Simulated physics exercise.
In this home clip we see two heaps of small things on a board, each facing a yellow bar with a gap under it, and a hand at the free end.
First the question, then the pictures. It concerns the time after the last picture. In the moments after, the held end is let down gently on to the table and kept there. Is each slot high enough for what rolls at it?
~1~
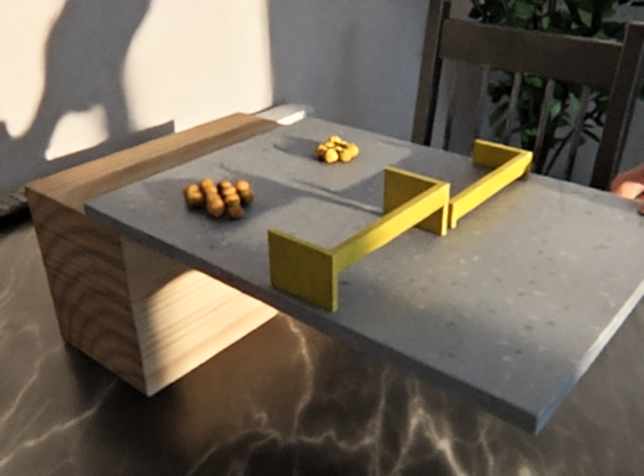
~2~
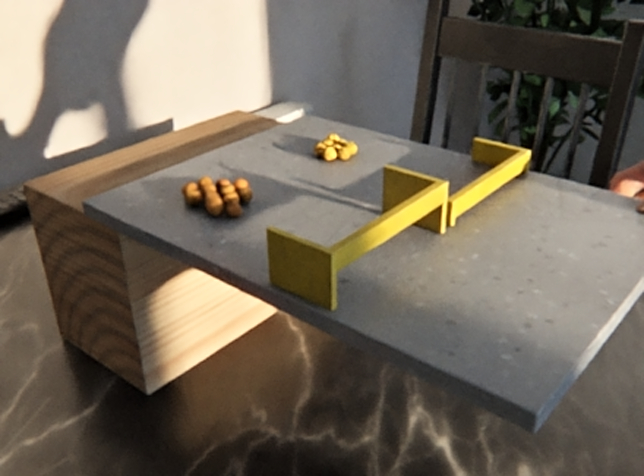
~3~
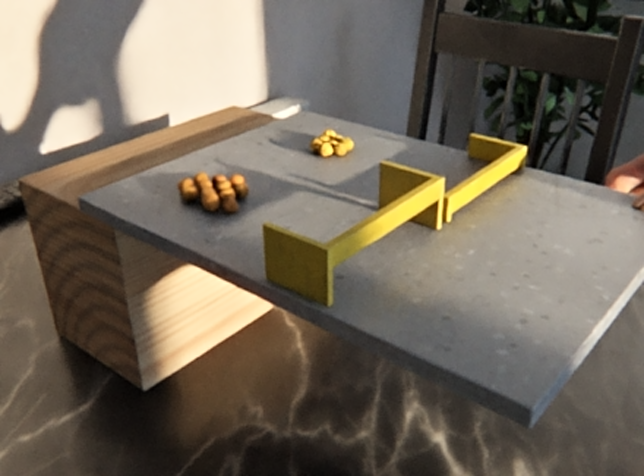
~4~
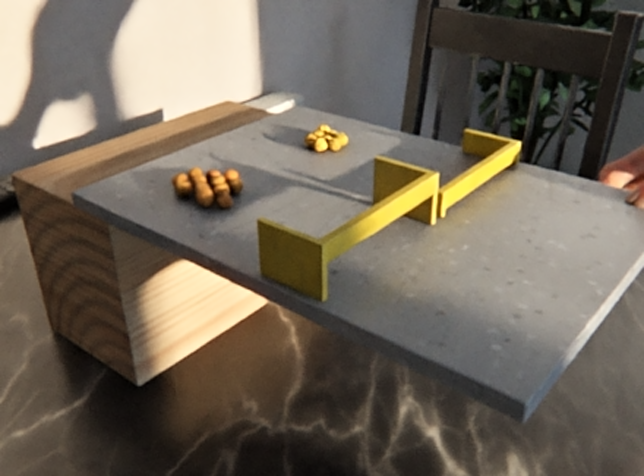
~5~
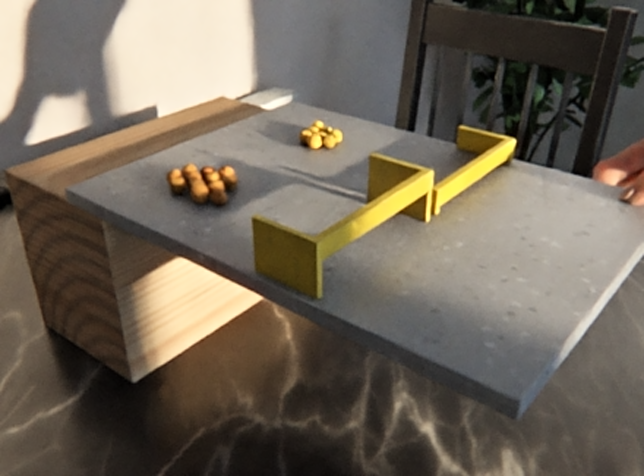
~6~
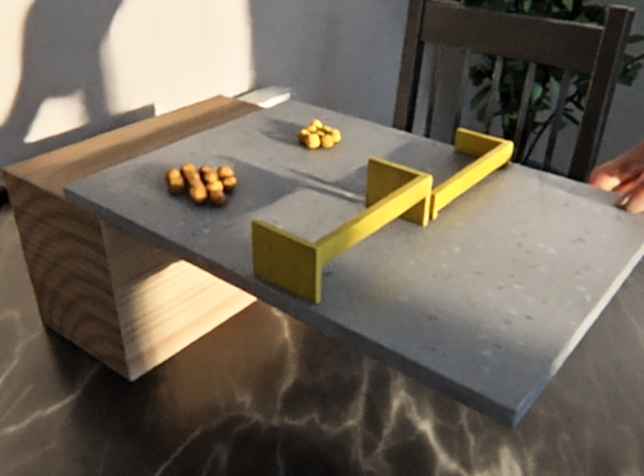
In order: The nearer batch escapes. The farther batch is caught.
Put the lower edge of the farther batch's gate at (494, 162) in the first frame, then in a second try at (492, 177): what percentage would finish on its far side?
Try one: 100 %, try two: 100 %.
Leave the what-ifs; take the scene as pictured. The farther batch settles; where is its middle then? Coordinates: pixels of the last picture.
Its centre settles around (435, 272).
Then, 0.60 s on from there, board sloping at 12°; nearer batch where it was; farther batch where it was.
Then, 1.25 s on from there, board sloping at 24°; nearer batch the whole lot past its gate; farther batch has reached its gate.
Then, 2.02 s on from there, board resting at 30°; nearer batch the whole lot past its gate; farther batch has reached its gate.
In the end, board resting at 30°; nearer batch the whole lot past its gate; farther batch gathered behind its gate.
